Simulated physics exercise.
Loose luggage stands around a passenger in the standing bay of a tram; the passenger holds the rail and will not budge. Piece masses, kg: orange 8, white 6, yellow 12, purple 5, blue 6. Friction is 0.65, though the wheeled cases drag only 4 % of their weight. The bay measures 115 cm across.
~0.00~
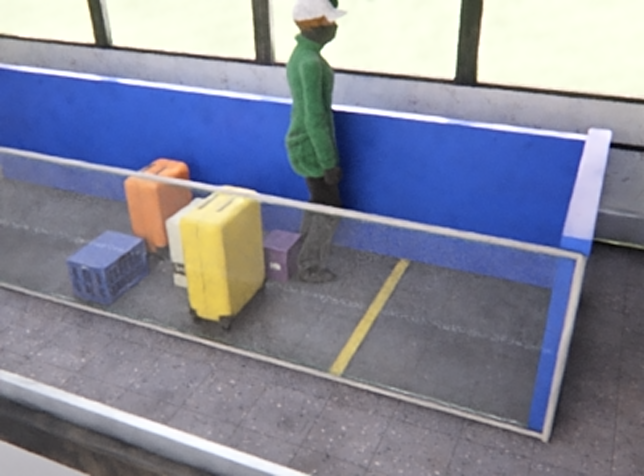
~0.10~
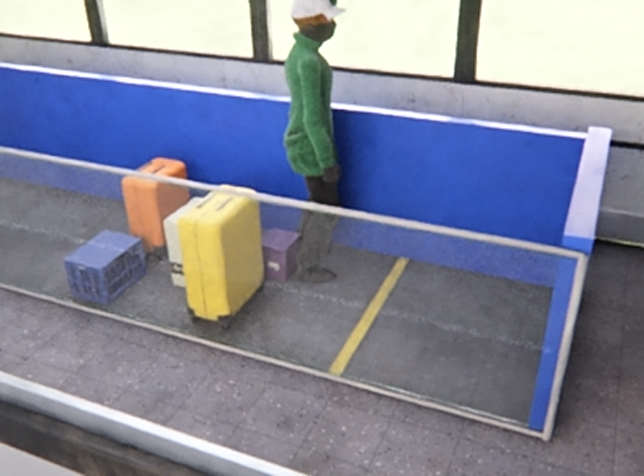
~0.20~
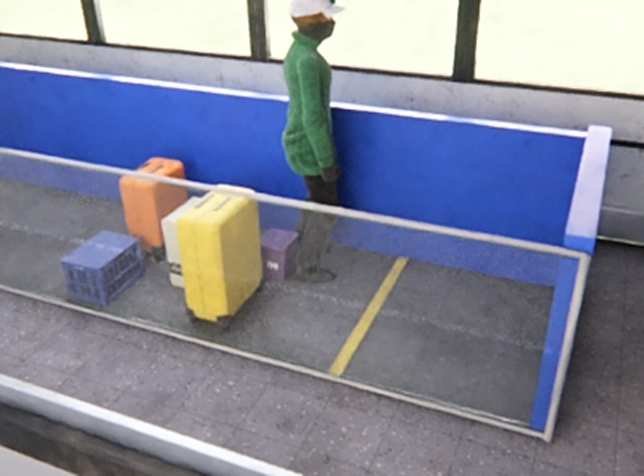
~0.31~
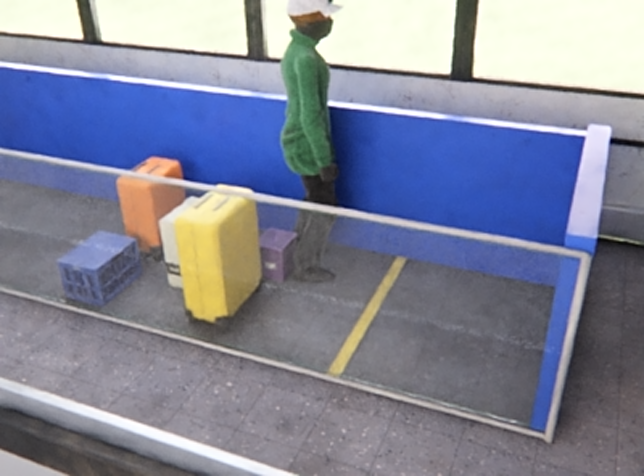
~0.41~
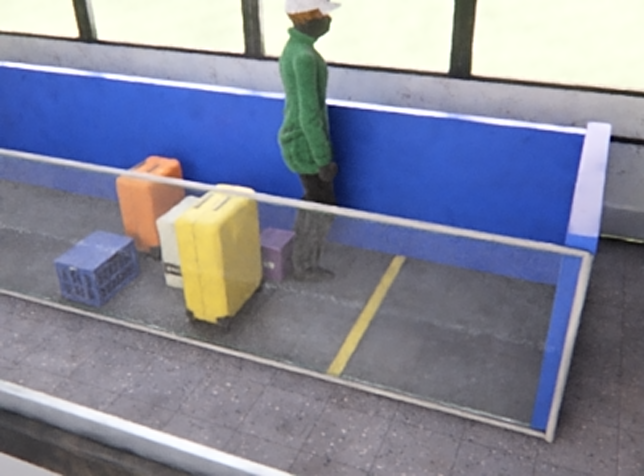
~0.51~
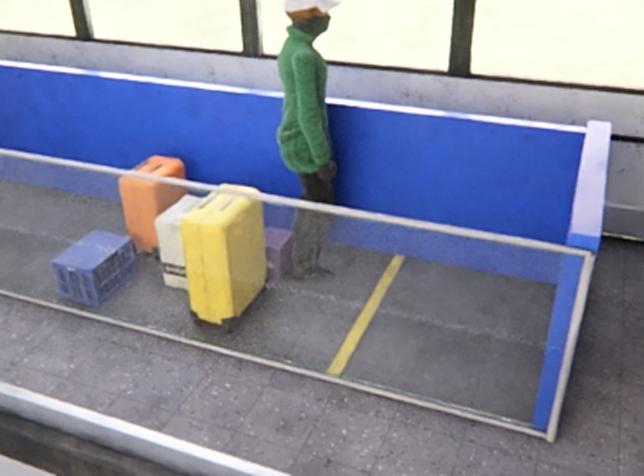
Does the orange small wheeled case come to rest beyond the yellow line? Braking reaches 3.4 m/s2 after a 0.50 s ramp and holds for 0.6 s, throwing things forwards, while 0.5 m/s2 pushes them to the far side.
No.
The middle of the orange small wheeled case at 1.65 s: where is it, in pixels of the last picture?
(266, 203).
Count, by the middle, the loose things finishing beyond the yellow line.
1.
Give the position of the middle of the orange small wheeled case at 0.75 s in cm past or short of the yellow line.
Around 125 cm shy of it.
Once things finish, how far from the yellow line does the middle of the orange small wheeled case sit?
It stops around 80 centimetres short of it.
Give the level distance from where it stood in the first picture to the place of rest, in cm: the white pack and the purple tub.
Lab note: White pack close to 15, purple tub close to 0.
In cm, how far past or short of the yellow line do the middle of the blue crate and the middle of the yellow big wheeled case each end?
Blue crate short by 150 cm, yellow big wheeled case past by 70 cm.
After 0.75 s the orange small wheeled case is 124 cm short of the yellow line, tilted 0°, near (184, 210) in the last picture's view.
After 1.15 s the orange small wheeled case is 82 cm short of the yellow line, tilted 0°, near (261, 209) in the last picture's view; the blue crate 150 cm short of the yellow line, tilted 0°.
After 1.65 s the orange small wheeled case is 82 cm short of the yellow line, tilted 0°, near (266, 203) in the last picture's view.
Final state at 2.0 s, orange small wheeled case stops short of the yellow line; white pack stops short of the yellow line; yellow big wheeled case crosses the yellow line; purple tub stops short of the yellow line; blue crate stops short of the yellow line.
